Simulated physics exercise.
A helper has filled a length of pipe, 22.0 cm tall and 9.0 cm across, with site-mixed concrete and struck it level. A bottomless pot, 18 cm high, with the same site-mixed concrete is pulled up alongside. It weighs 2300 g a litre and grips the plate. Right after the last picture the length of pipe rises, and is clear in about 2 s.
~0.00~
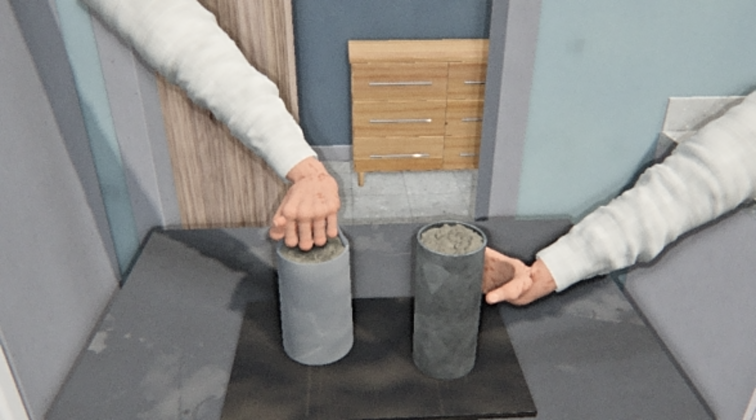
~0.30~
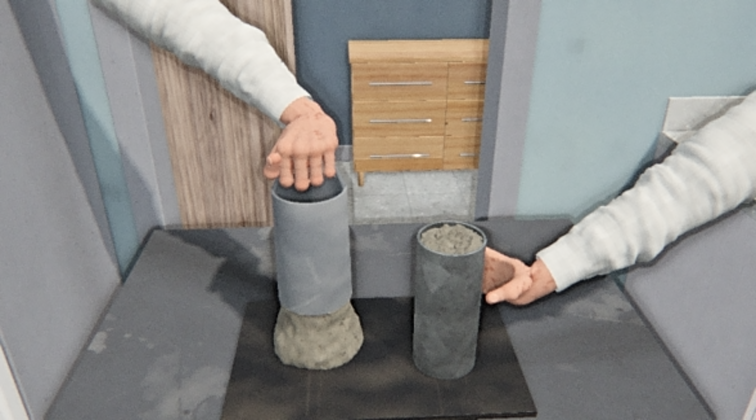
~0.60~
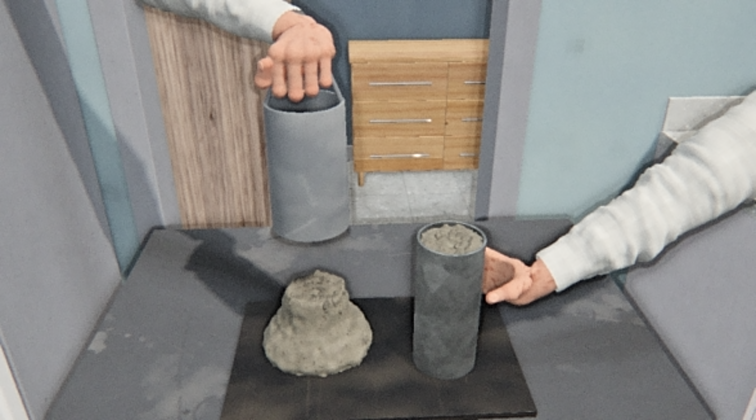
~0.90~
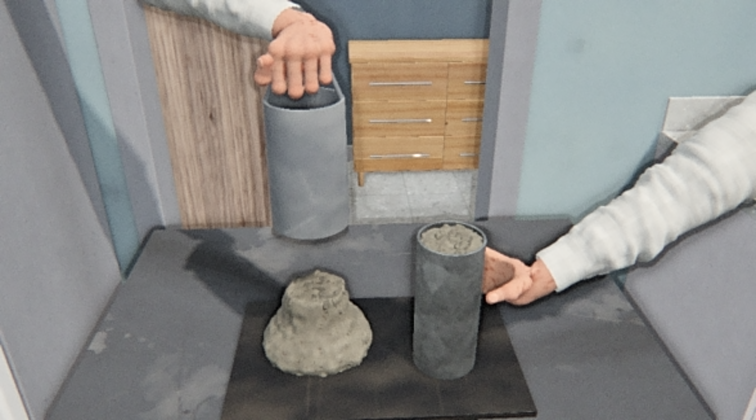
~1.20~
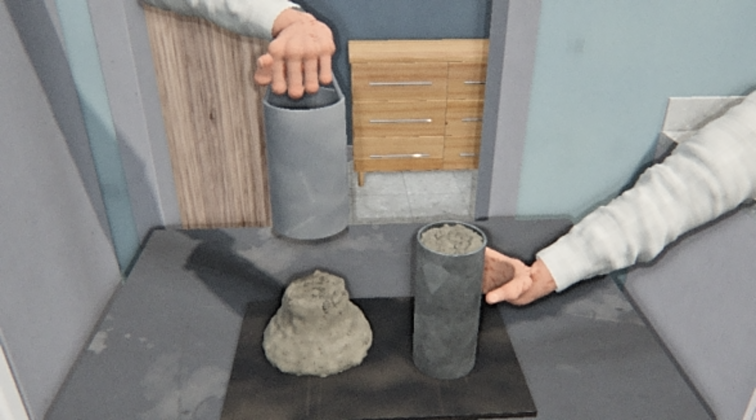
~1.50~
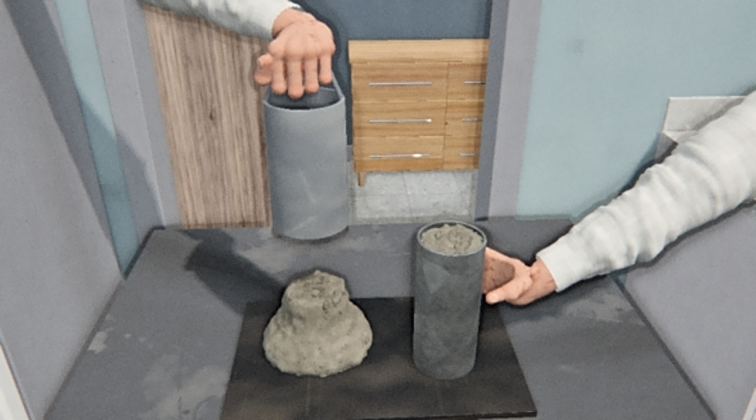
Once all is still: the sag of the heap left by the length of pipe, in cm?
Close to 9 centimetres.
By 2.0 s, the length of pipe is up 5.2 cm; the site-mixed concrete has come down 1.8 cm to 20 cm and is 11 cm wide.
By 2.5 s, the length of pipe is up 14 cm; the site-mixed concrete has come down 8.4 cm to 14 cm and is 16 cm wide.
By 3.0 s, the length of pipe is up 22 cm; the site-mixed concrete has come down 8.7 cm to 13 cm and is 16 cm wide.
By 3.6 s, the length of pipe is clear; the site-mixed concrete has come down 8.9 cm to 13 cm and is 16 cm wide.
By 4.4 s, at rest, the length of pipe is clear; the site-mixed concrete has come down 9.0 cm to 13 cm and is 16 cm wide.
